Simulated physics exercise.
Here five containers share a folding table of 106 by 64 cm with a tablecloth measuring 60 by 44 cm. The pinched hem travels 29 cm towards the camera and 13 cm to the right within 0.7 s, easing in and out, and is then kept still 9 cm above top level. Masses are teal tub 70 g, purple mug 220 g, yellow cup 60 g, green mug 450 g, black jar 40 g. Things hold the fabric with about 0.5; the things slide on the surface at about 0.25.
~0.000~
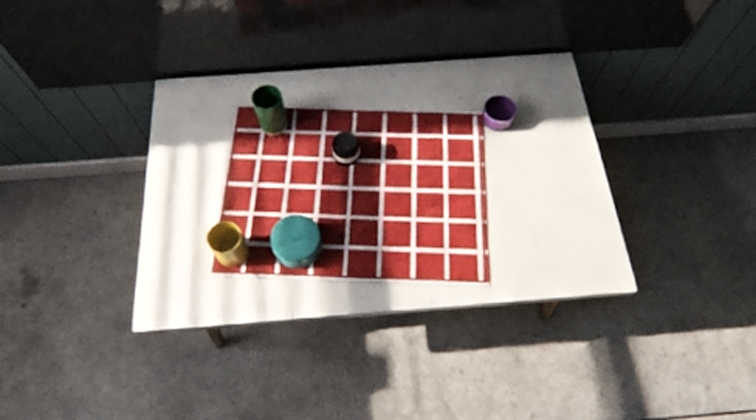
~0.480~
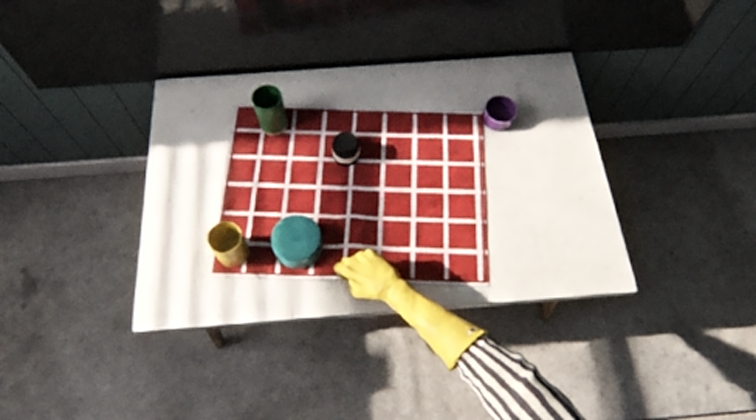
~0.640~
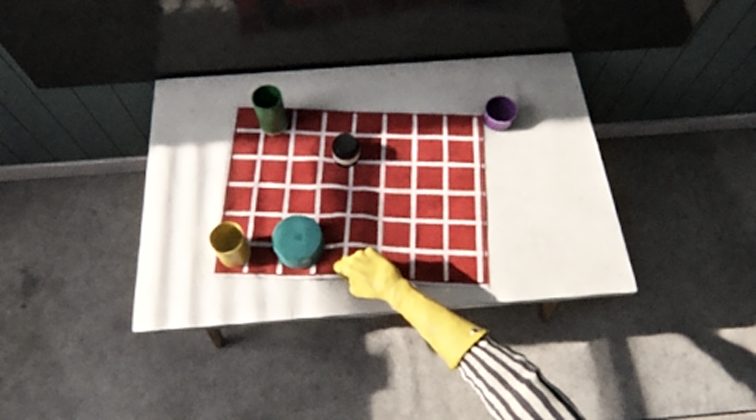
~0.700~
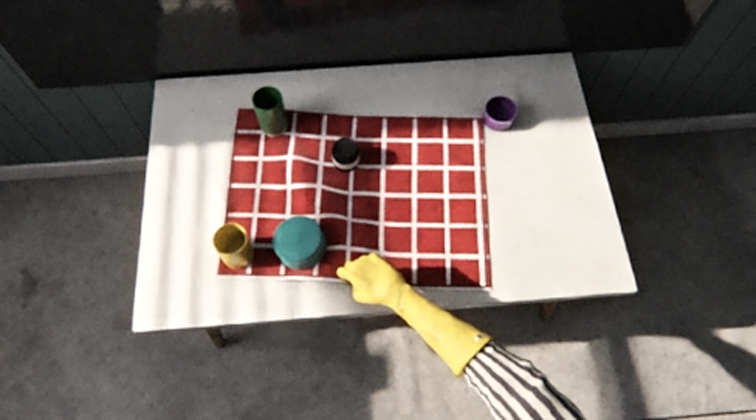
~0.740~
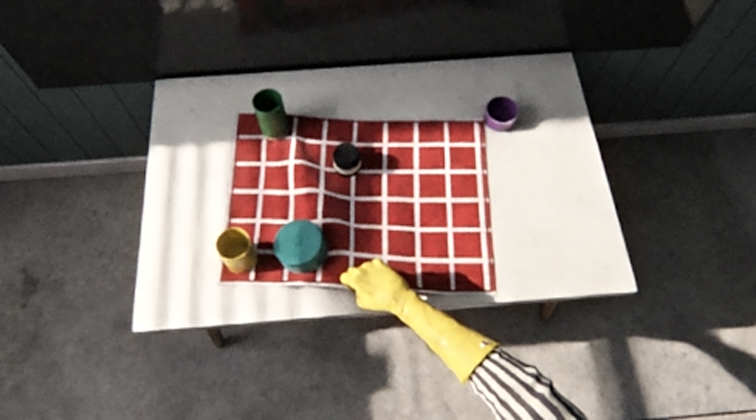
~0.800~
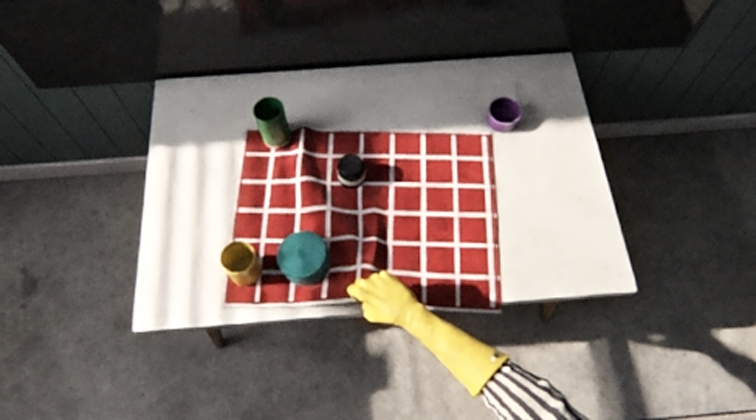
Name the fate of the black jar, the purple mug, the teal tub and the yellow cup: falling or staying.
Result: Black jar keeps to the top, purple mug keeps to the top, teal tub falls off, yellow cup falls off.
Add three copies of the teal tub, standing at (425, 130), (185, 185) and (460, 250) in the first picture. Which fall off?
In turn: Stays up, stays up, drops off.
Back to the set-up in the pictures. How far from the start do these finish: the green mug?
About: Green mug 35 cm.
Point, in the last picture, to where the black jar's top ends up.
At about (417, 265).
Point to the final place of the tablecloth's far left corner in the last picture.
Near (295, 235).
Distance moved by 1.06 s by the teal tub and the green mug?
Teal tub 20 cm, green mug 20 cm.
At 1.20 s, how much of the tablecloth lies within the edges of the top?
About 50 per cent.
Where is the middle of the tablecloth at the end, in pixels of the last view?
Around (411, 321).
At 0.9 s, 85 % of the tablecloth is still over the top; black jar 13 cm off its start, yellow cup 12 cm off its start, teal tub 11 cm off its start.
At 1.1 s, 65 % of the tablecloth is still over the top; yellow cup 23 cm off its start, black jar 23 cm off its start, teal tub 21 cm off its start.
At 1.2 s, 50 % of the tablecloth is still over the top; yellow cup over the edge, teal tub over the edge, black jar 31 cm off its start at (408, 255).
At 1.3 s, 40 % of the tablecloth is still over the top; yellow cup over the edge, teal tub over the edge, black jar 33 cm off its start.
At 2.9 s, 40 % of the tablecloth is still over the top; yellow cup over the edge, teal tub over the edge, black jar 33 cm off its start at (417, 265), purple mug 1 cm off its start at (505, 110).
